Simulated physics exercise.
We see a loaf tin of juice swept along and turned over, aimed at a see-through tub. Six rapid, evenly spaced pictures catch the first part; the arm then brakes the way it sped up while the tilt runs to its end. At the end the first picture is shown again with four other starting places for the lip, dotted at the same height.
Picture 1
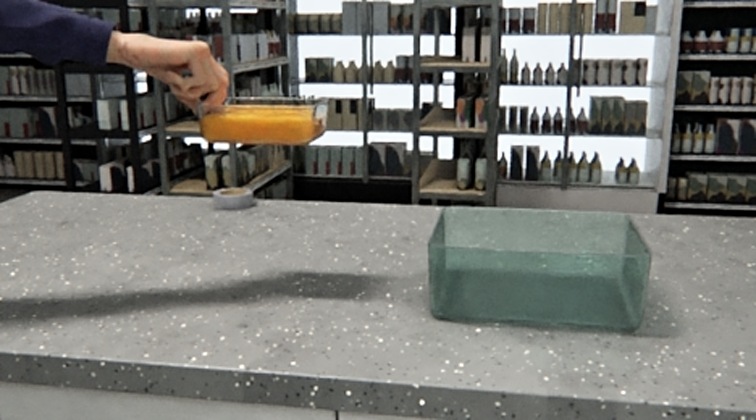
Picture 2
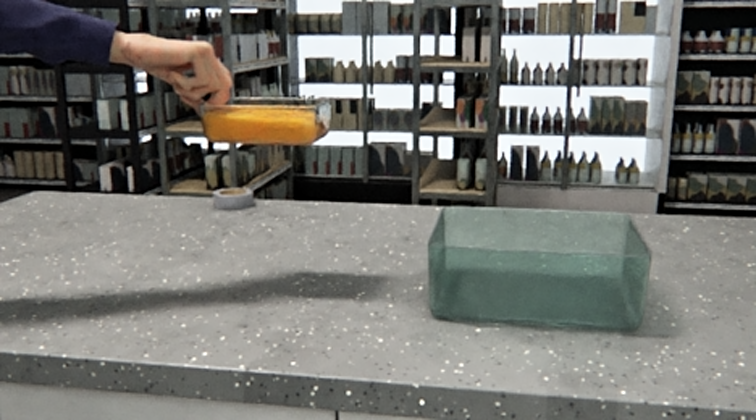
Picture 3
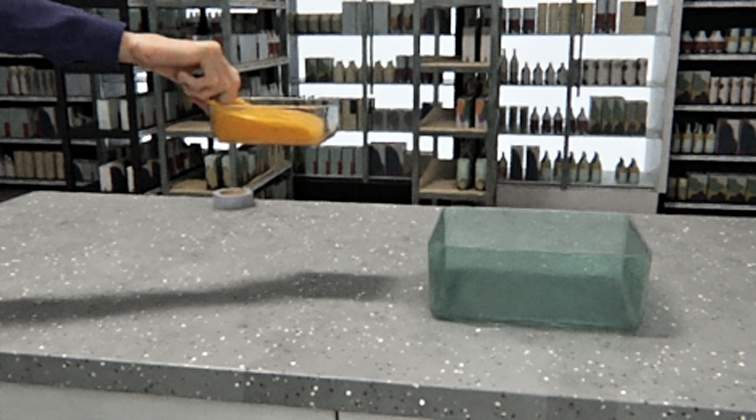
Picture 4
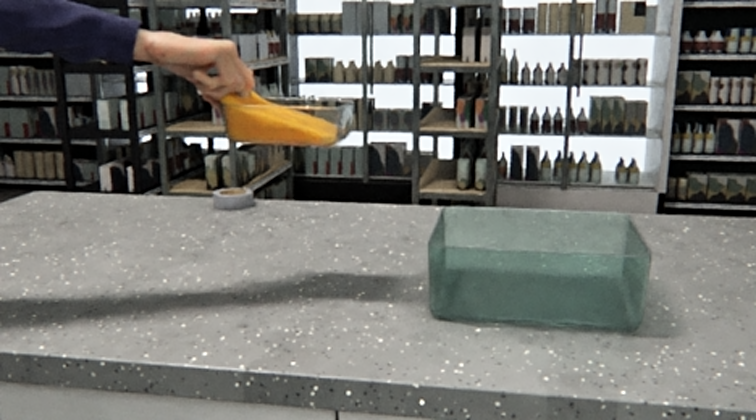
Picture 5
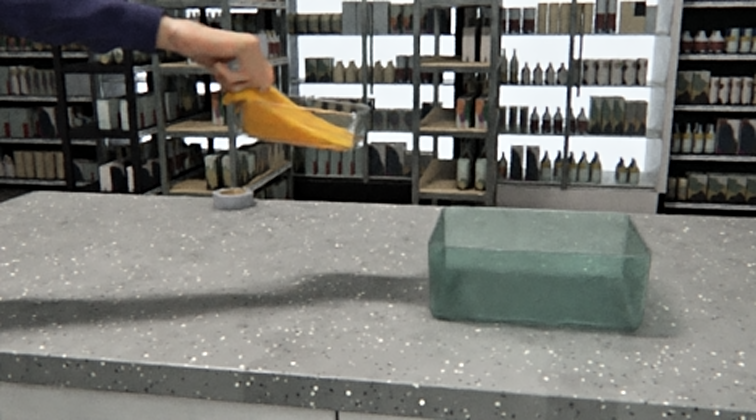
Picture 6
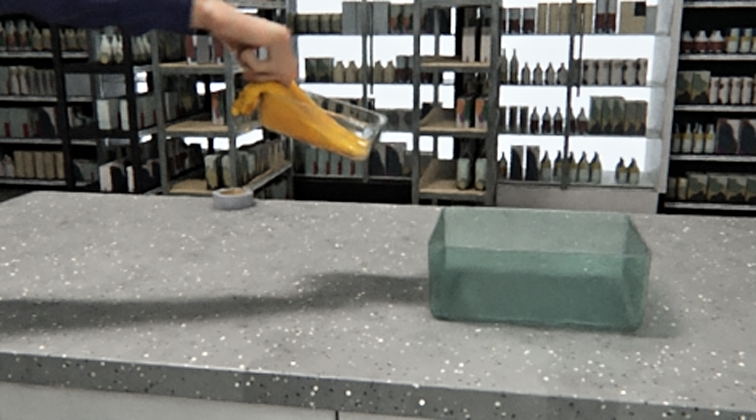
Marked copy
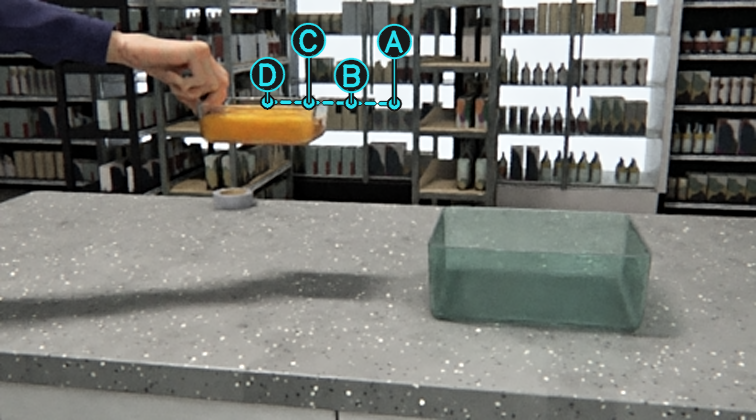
Orange liquid sloshing up the near side of a clear dish as a hand moves it right and tilts it above a counter.
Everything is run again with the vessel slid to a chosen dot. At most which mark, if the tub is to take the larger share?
That is spot B.
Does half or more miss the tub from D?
Yes, it does.
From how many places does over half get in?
Two of them.
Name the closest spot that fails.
Here it is spot C.
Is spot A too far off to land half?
No, not at all.
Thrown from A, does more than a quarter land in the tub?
Yes.
On the marked copy, A at (394, 103); B at (351, 103); C at (308, 102); D at (267, 102).
For spot A, about 78 % lands in the tub, 15 % falls short and 7 % goes beside or beyond.
For spot B, about 71 % lands in the tub, 25 % falls short and 4 % goes beside or beyond.
For spot C, about 22 % lands in the tub, 75 % falls short and 3 % goes beside or beyond.
For spot D, about 4 % lands in the tub, 95 % falls short.
